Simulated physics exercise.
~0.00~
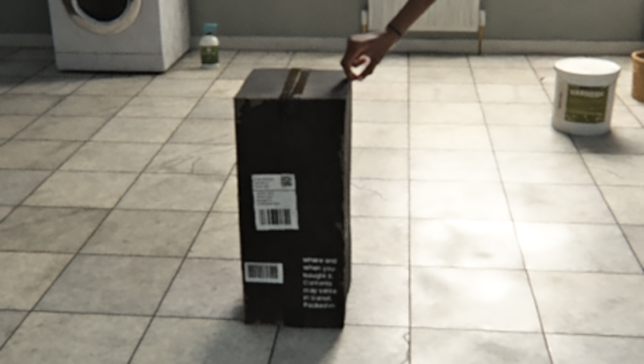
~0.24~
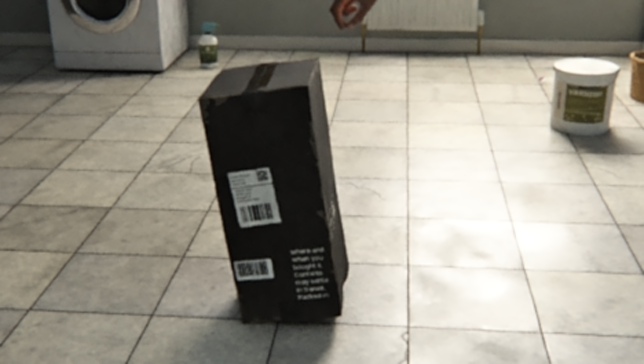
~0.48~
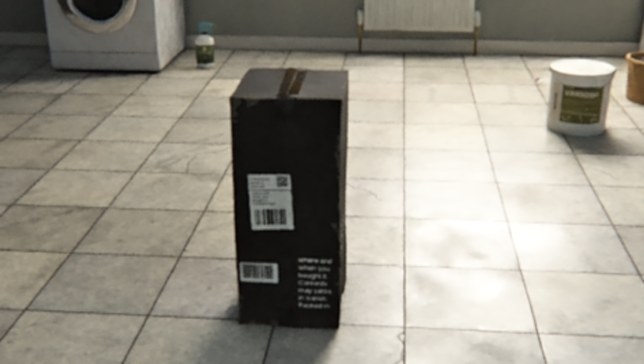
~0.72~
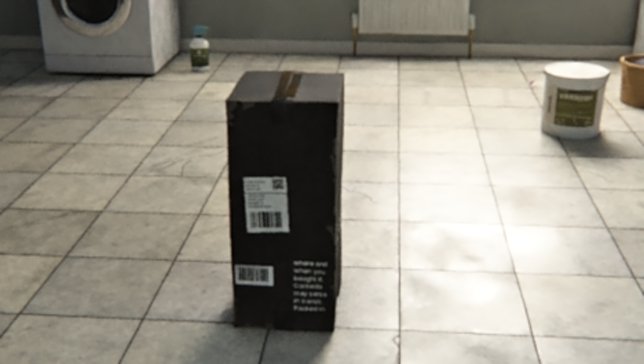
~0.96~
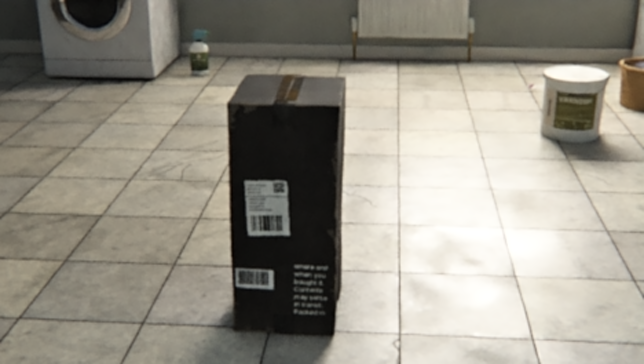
In the video, a hand at the top of a tall black parcel on a tiled floor lets go and draws back as the parcel leans left, then the parcel rocks back to the right and settles upright on its base.
